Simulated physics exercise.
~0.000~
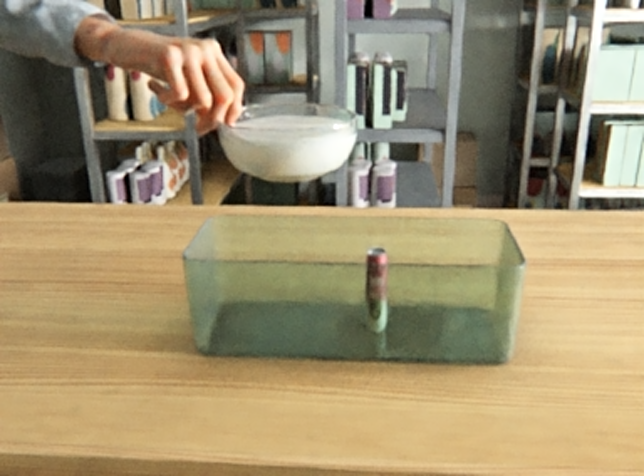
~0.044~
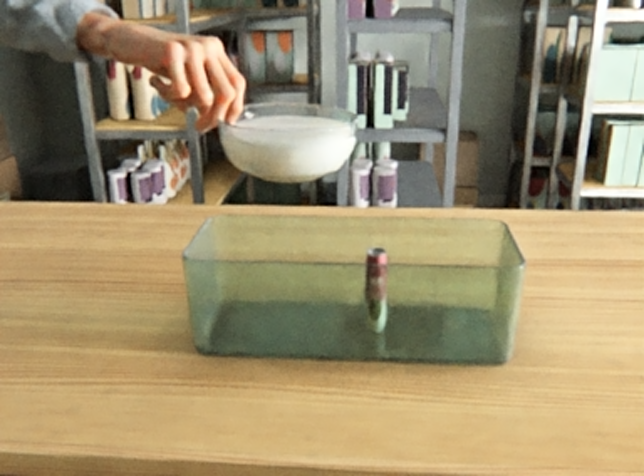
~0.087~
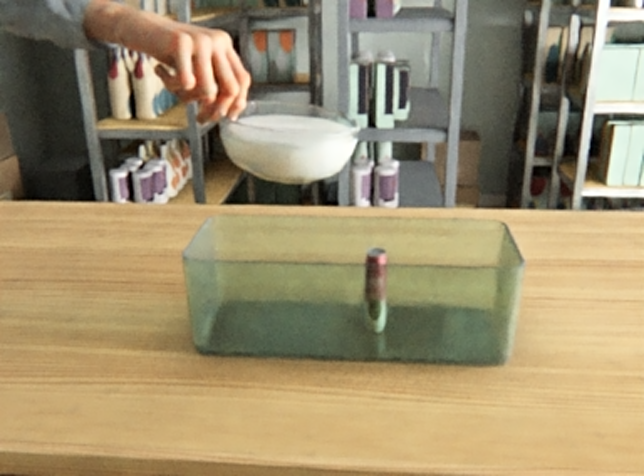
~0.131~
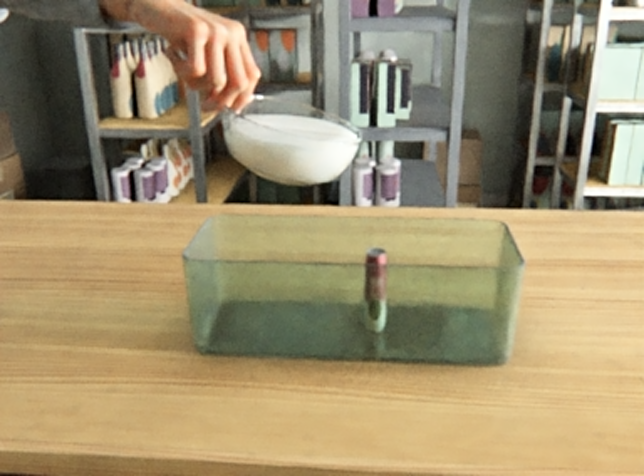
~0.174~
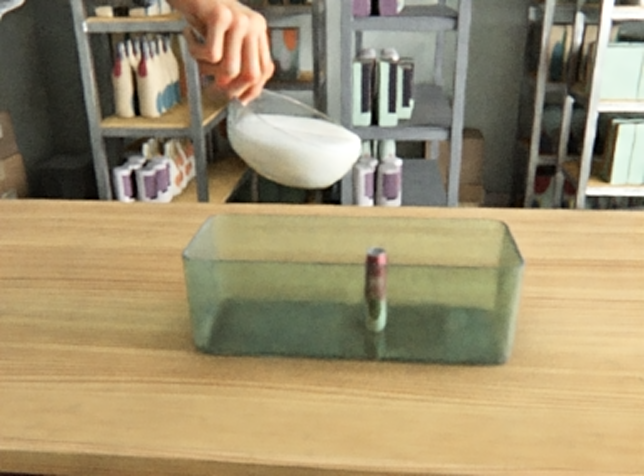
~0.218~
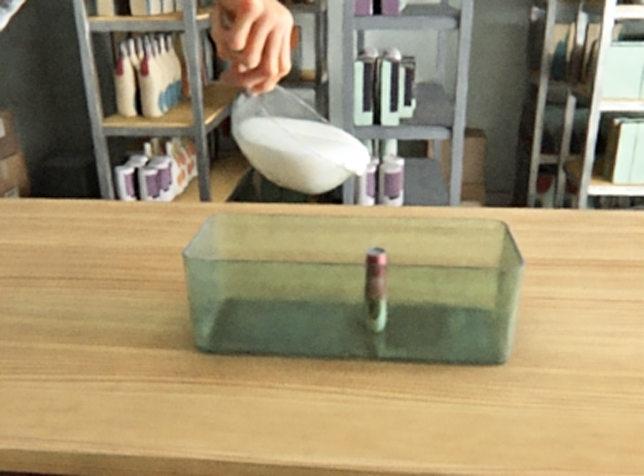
In a storeroom or shop with grey shelving behind, a pale wooden table is seen from the front and slightly above by a still camera. A translucent green oblong basin sits on it, a small red and green tin upright inside right of centre, while a hand holds a clear round bowl of white milk above. The hand shifts rightward and the bowl tilts steadily down to the right.
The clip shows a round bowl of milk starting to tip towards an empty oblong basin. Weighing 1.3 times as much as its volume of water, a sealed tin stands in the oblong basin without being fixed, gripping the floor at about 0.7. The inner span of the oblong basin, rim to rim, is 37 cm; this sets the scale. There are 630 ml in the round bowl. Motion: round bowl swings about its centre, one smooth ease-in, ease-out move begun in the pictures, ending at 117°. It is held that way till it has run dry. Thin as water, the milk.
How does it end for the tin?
It will make it through.
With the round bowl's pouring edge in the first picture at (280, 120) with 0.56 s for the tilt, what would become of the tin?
It does not tip.
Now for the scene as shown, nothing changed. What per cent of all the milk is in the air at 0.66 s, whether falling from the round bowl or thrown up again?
About 2 per cent.
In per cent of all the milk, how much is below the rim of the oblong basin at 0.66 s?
About 98 per cent.
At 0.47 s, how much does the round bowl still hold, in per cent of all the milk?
Fraction remaining: Approx. 3 per cent.
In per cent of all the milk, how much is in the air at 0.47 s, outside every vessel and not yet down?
Some 14 per cent, I reckon.
By 0.47 s the tilt is 110° and 3 per cent is still to pour; the tin stands where it began.
By 0.66 s the tilt is 117° and 0 per cent is still to pour; the tin stands where it began.
By 0.85 s the tilt is 117° and 0 per cent is still to pour; the tin stands where it began.
By 1.06 s the tilt is 117° and 0 per cent is still to pour; the tin stands where it began.
At rest the tin stands where it began.
